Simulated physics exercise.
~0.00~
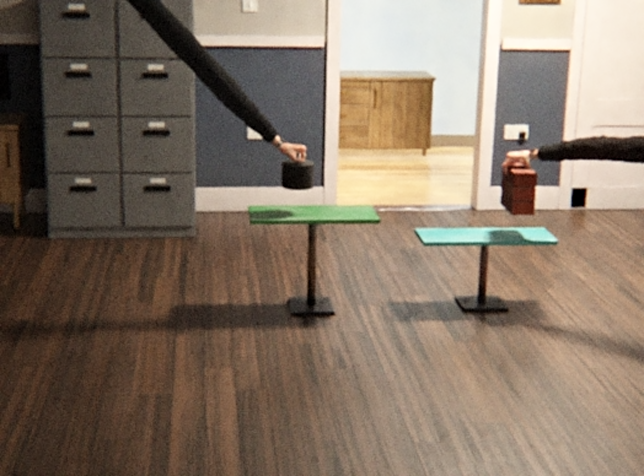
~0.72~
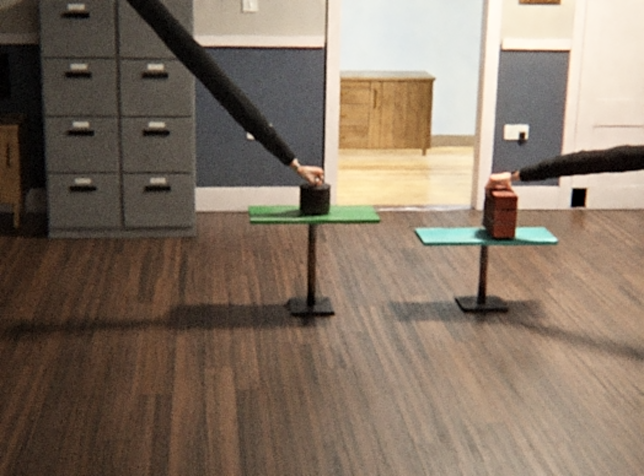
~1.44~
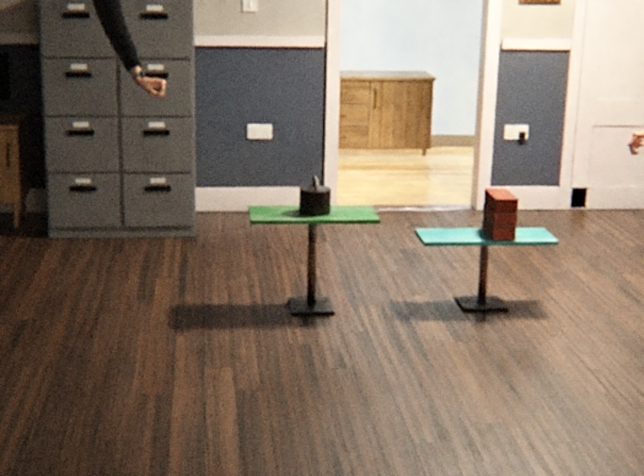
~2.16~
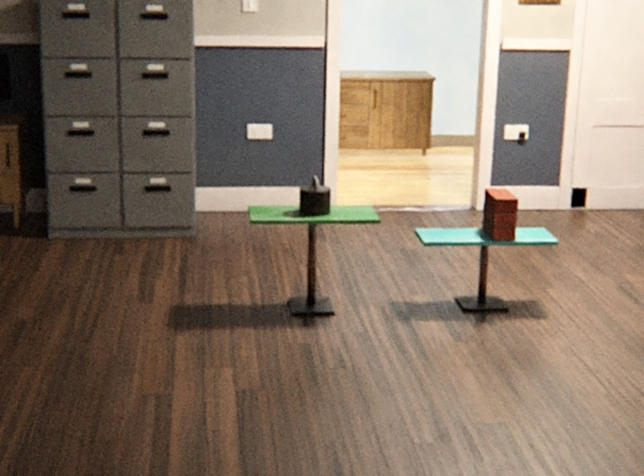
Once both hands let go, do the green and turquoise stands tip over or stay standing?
Both the green stand and the turquoise stand stay standing, with the objects resting on top.
